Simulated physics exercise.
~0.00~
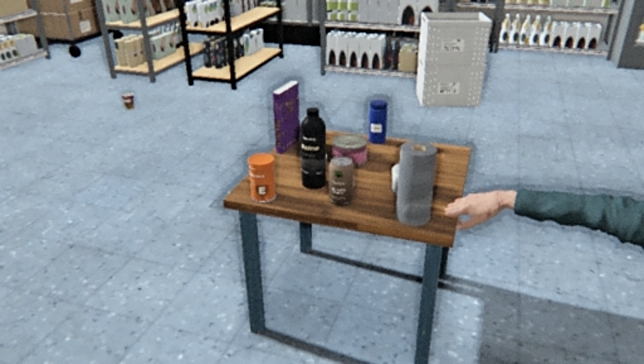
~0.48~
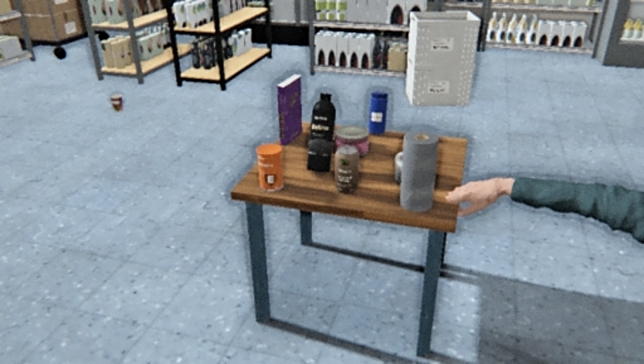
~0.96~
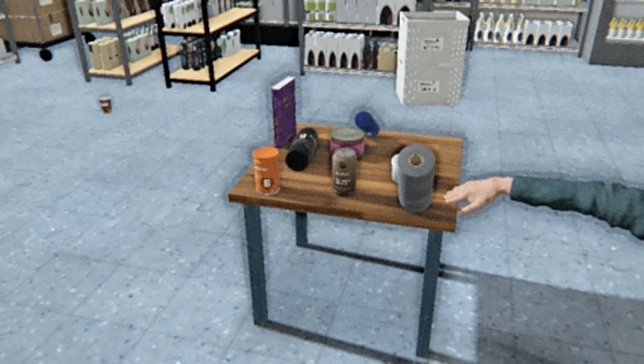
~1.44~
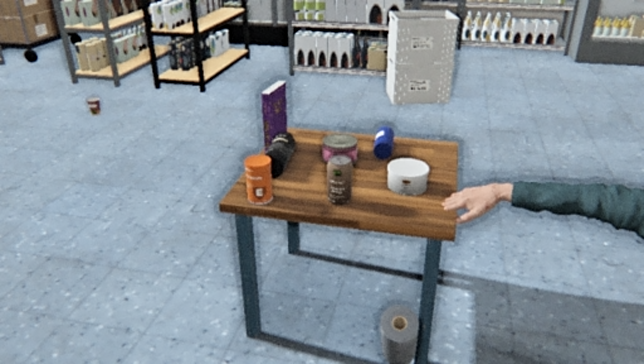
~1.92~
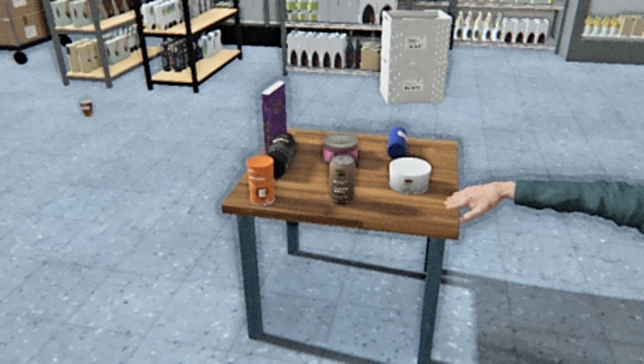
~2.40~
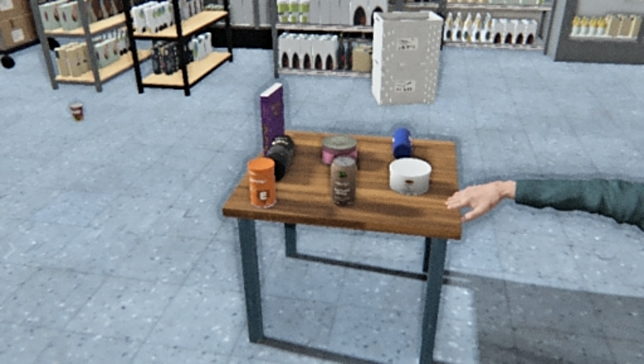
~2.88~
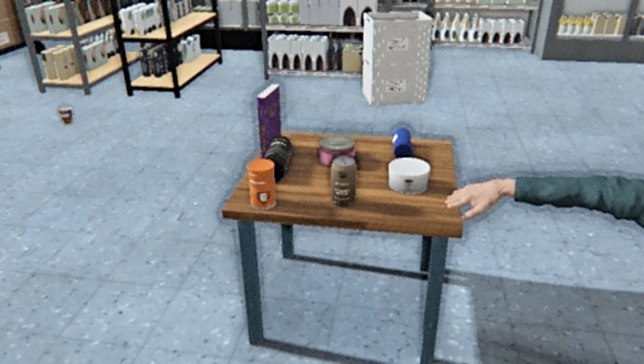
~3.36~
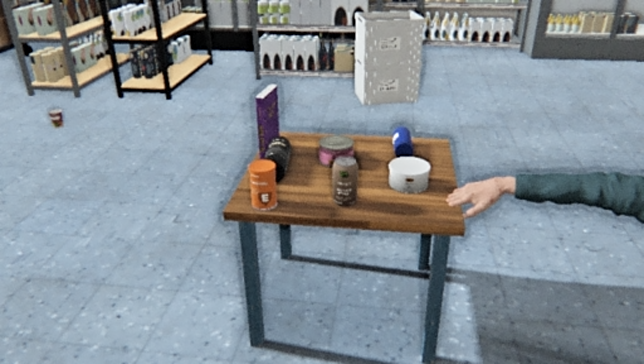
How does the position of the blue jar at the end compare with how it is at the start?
The blue jar stands upright at the start, but at the end it is lying on its side on the table.
